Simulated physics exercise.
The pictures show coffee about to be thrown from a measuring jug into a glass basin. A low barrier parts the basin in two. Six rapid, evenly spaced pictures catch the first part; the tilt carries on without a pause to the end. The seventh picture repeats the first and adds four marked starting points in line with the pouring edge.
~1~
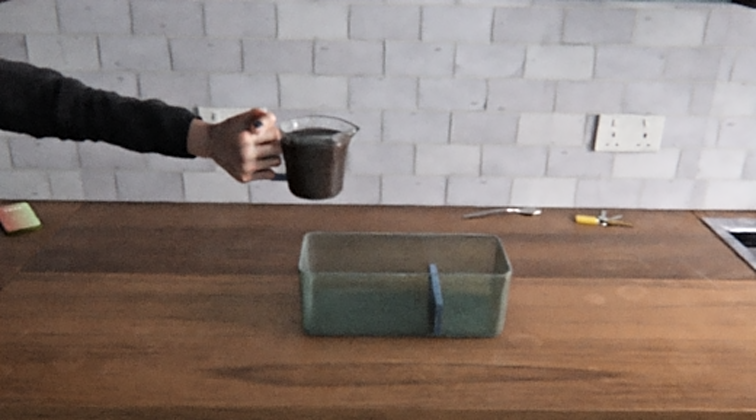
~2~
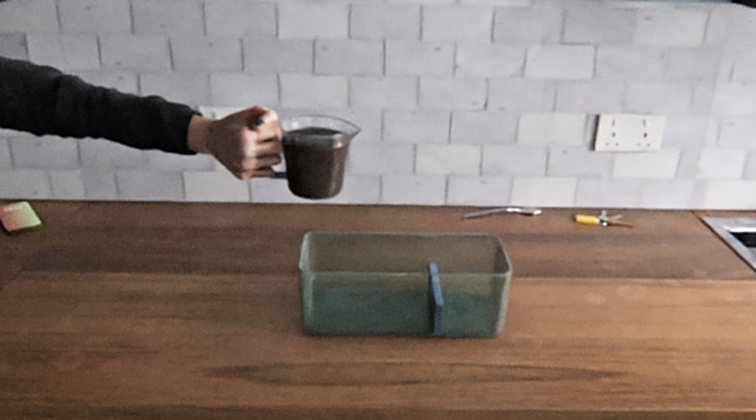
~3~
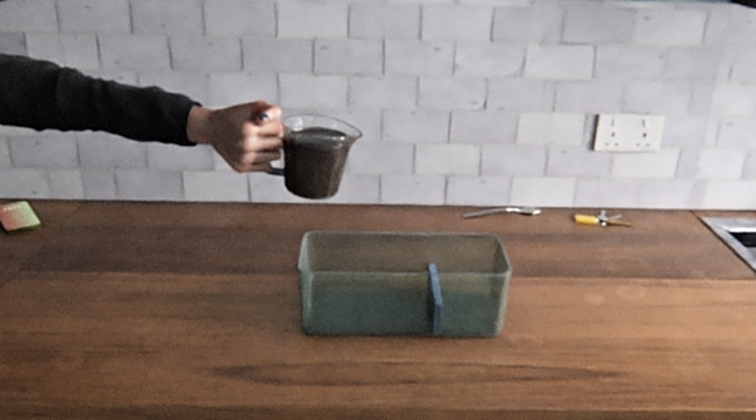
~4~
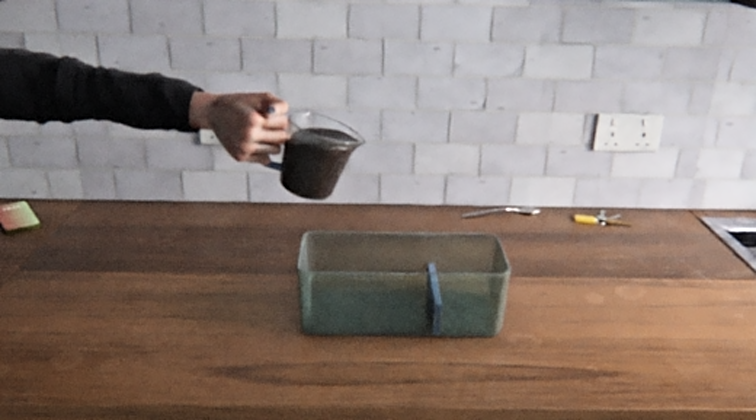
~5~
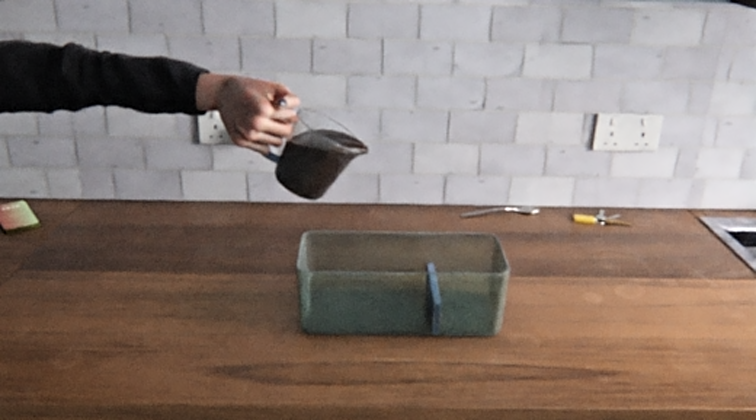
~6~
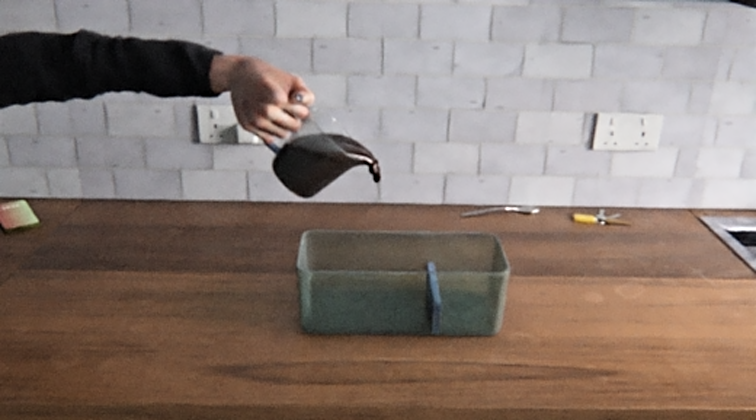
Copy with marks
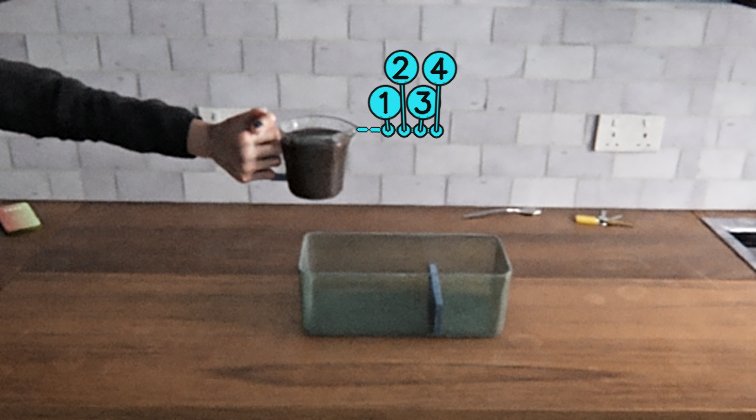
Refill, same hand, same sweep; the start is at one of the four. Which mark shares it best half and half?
Choose 2.
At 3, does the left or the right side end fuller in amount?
The right one.
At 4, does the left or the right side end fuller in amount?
The right side.
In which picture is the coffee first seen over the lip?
In picture 5.
In cyan, 1 at (388, 129); 2 at (404, 130); 3 at (420, 130); 4 at (436, 130).
With 1, about 81 % ends left of the wall and 15 % right of it; 4 % is lost outside.
With 2, about 51 % ends left of the wall and 48 % right of it.
With 3, about 23 % ends left of the wall and 75 % right of it.
With 4, about 18 % ends left of the wall and 77 % right of it; 5 % is lost outside.
